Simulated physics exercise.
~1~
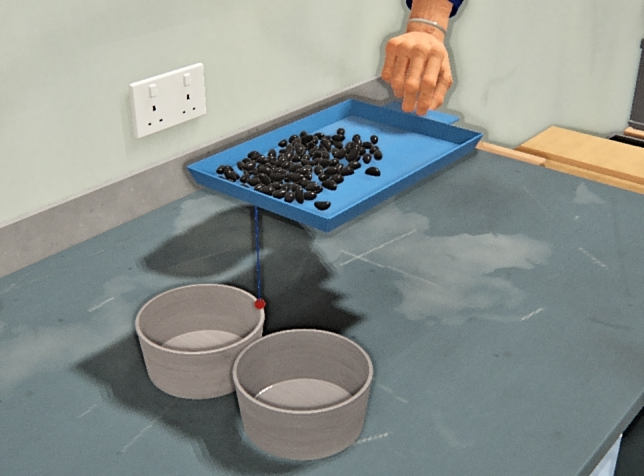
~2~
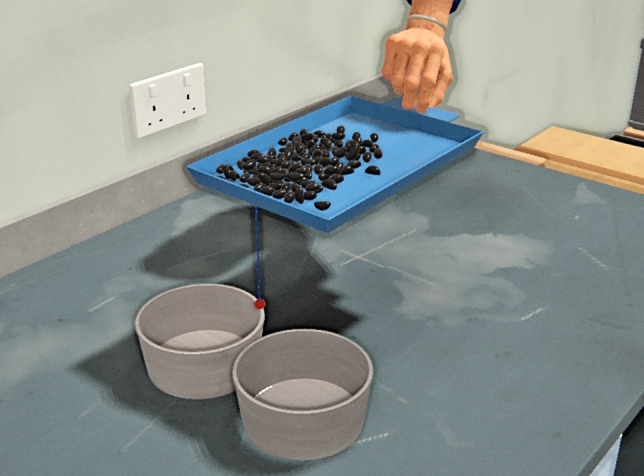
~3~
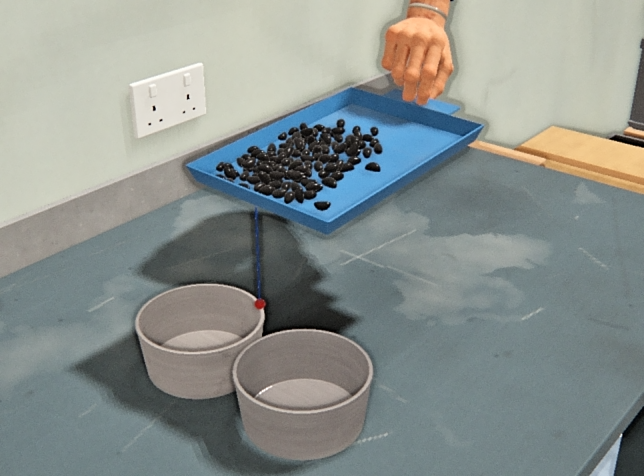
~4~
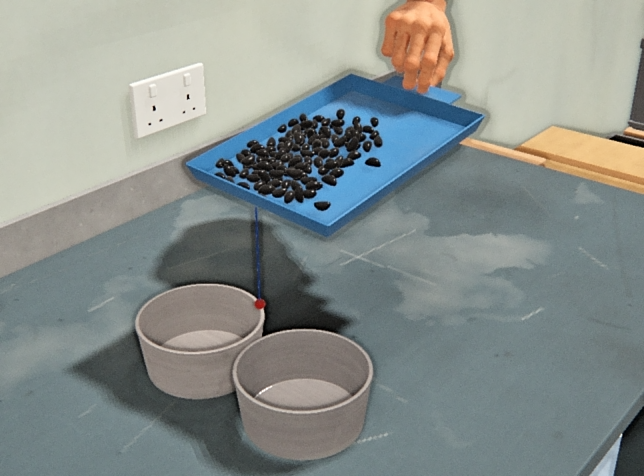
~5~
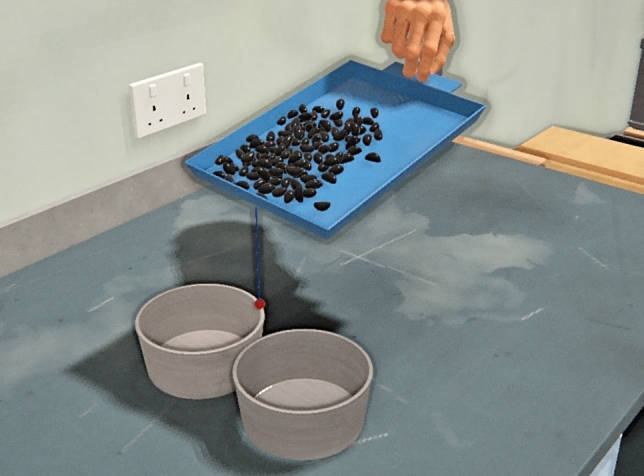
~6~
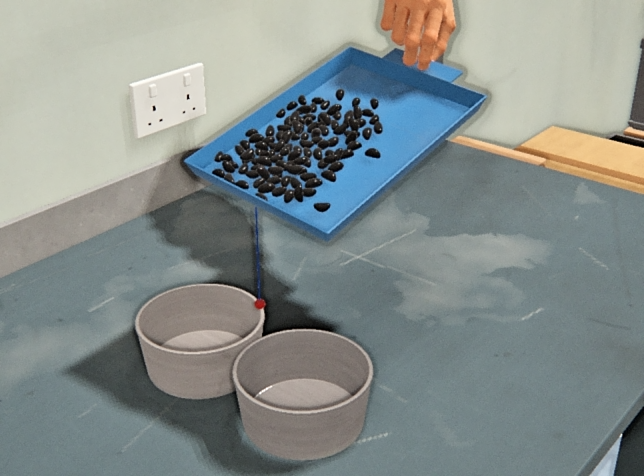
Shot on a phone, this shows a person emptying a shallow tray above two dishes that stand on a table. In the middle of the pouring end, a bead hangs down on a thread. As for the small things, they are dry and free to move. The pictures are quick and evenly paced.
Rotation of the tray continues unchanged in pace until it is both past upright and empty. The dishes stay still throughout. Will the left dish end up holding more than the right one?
No: The right-side dish receives more.
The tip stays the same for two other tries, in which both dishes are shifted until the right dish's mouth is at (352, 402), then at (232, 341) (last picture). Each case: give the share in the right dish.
20 per cent the first time, 40 per cent the second time.
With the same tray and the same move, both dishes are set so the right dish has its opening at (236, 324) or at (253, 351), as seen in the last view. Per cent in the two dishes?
You'd get 20 per cent first and 70 per cent second.
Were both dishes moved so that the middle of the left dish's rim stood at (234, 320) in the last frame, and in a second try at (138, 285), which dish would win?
The dish to the right; the dish to the right.
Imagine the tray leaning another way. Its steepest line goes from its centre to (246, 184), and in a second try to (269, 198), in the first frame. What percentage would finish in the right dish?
First case around 0 per cent, second case 20 per cent.
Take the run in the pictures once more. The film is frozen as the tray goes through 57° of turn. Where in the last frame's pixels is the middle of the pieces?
Somewhere about pixel (292, 171).
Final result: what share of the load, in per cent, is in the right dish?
Result: Near 90 in a hundred.
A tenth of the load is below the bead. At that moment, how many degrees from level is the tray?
Around 85° of tilt.
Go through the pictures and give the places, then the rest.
Corners of the pouring end at (196, 166) and (328, 214), level; middle of the load at (299, 168), black beans; left dish at (155, 364); right dish at (257, 423); bead on its thread at (260, 304), in the first frame.
Corners of the pouring end at (196, 166) and (328, 215), level; middle of the load at (299, 167), in the second frame.
Corners of the pouring end at (196, 165) and (327, 217), tipped barely, lowest at the right corner; middle of the load at (298, 164), in the third frame.
Corners of the pouring end at (195, 163) and (327, 220), tipped a little, lowest at the right corner; middle of the load at (298, 160), in the fourth frame.
Corners of the pouring end at (194, 161) and (327, 223), tipped a little, lowest at the right corner; middle of the load at (298, 155), in the fifth frame.
Corners of the pouring end at (194, 160) and (327, 226), tipped a little, lowest at the right corner; middle of the load at (297, 151); left dish at (155, 364); right dish at (257, 423), in the sixth frame.
Soon after the last picture, tray tipped steeply; nearly all on the tray; a stray few in the air.
A little later, tray tipped right over; about a quarter on the tray; about half in the right dish; a stray few in the left dish; about a quarter in the air.
Later still, tray tipped past a quarter turn; most in the right dish; a stray few in the left dish; a small part outside both.
At rest, tray tipped past a quarter turn; most in the right dish; a stray few in the left dish; a small part outside both.
